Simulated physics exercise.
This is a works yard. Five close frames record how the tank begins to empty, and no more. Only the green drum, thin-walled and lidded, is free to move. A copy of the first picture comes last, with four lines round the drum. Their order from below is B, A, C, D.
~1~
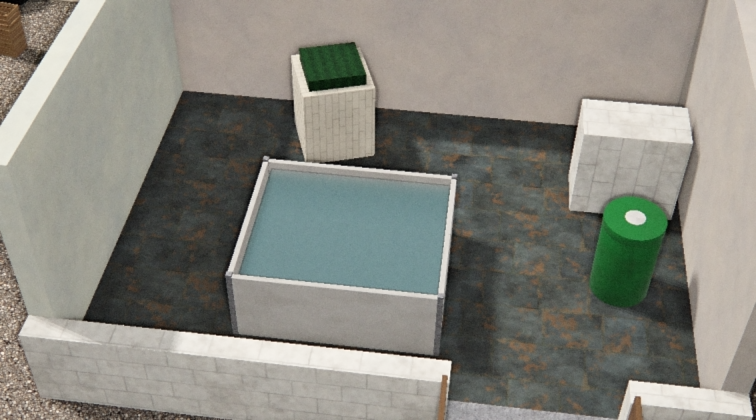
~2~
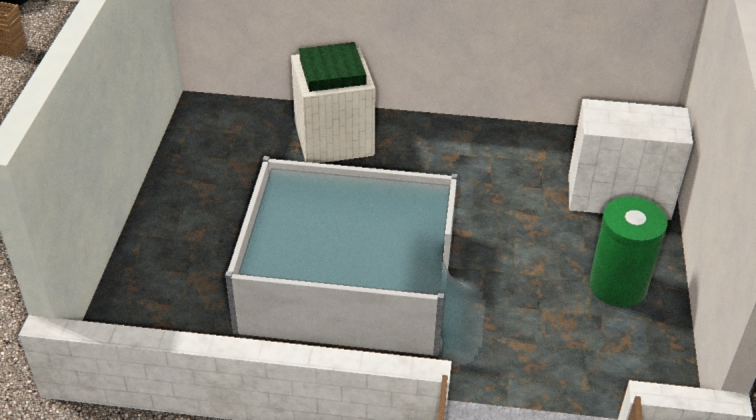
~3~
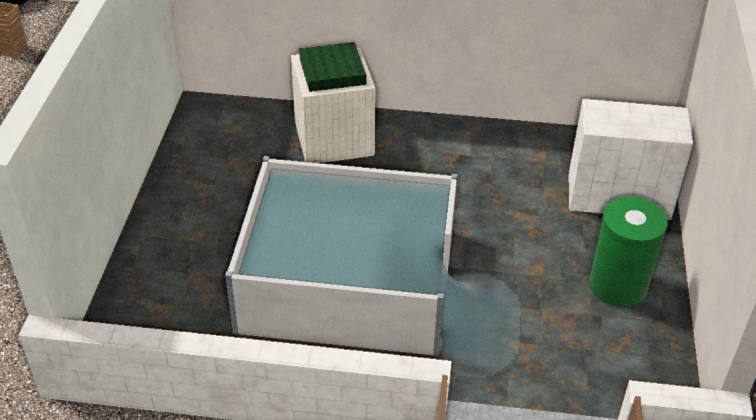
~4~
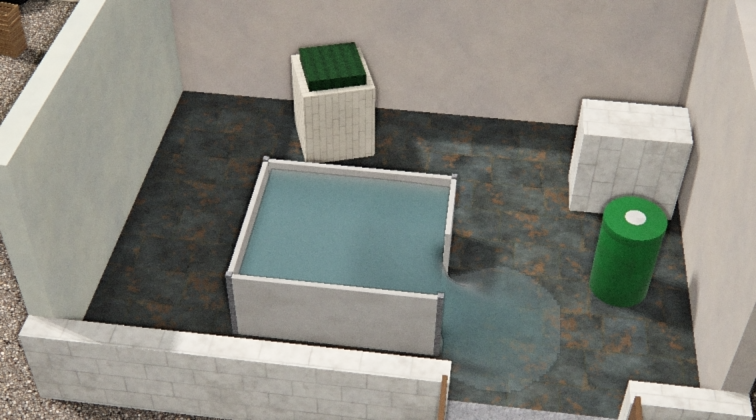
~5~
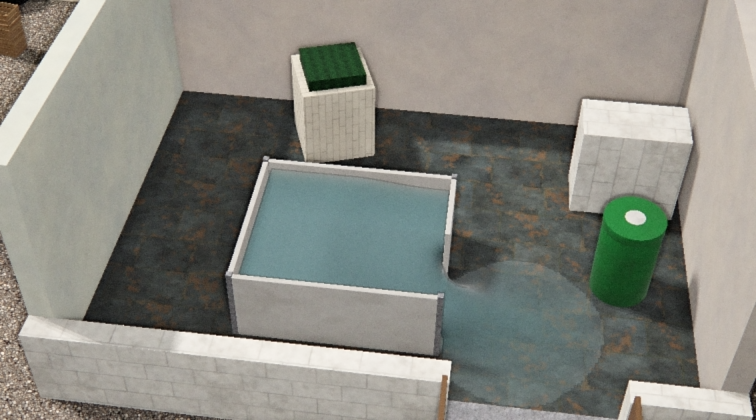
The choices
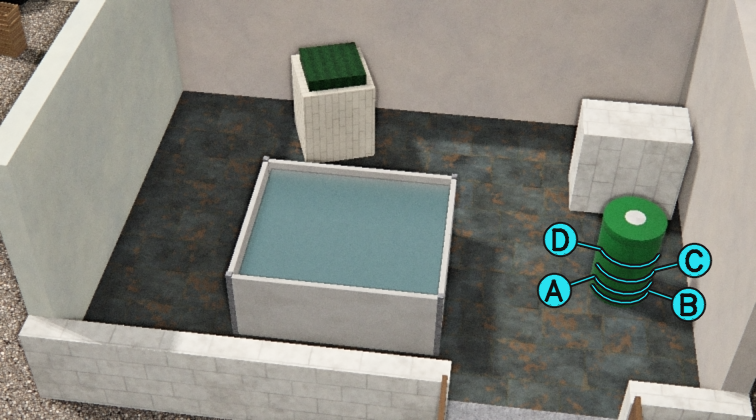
A square, pale-walled tank full of blue-green water stands near the middle of a walled yard with dark, rust-flecked paving, seen from above by a still camera. Behind it is a pale block topped with dark green, and at the right a green drum stands before a white block. Water pours from the tank's right side near the front corner and spreads rightward across the paving in a widening, rounded sheet, while the drum stays still.
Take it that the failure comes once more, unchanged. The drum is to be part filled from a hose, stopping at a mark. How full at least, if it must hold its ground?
Go for C.
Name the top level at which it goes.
Level A.
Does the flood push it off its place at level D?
No.
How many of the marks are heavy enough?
Two.
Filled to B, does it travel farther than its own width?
Yes, it does.
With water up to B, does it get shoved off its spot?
Yes, it does.
On the marked copy, A at (623, 293); B at (621, 302); C at (626, 281); D at (630, 266); from the bottom up B, A, C, D.
If A is chosen, it is pushed about twice its own width away.
If B is chosen, it is pushed about twice its own width away.
If C is chosen, it does not move.
If D is chosen, it does not move.
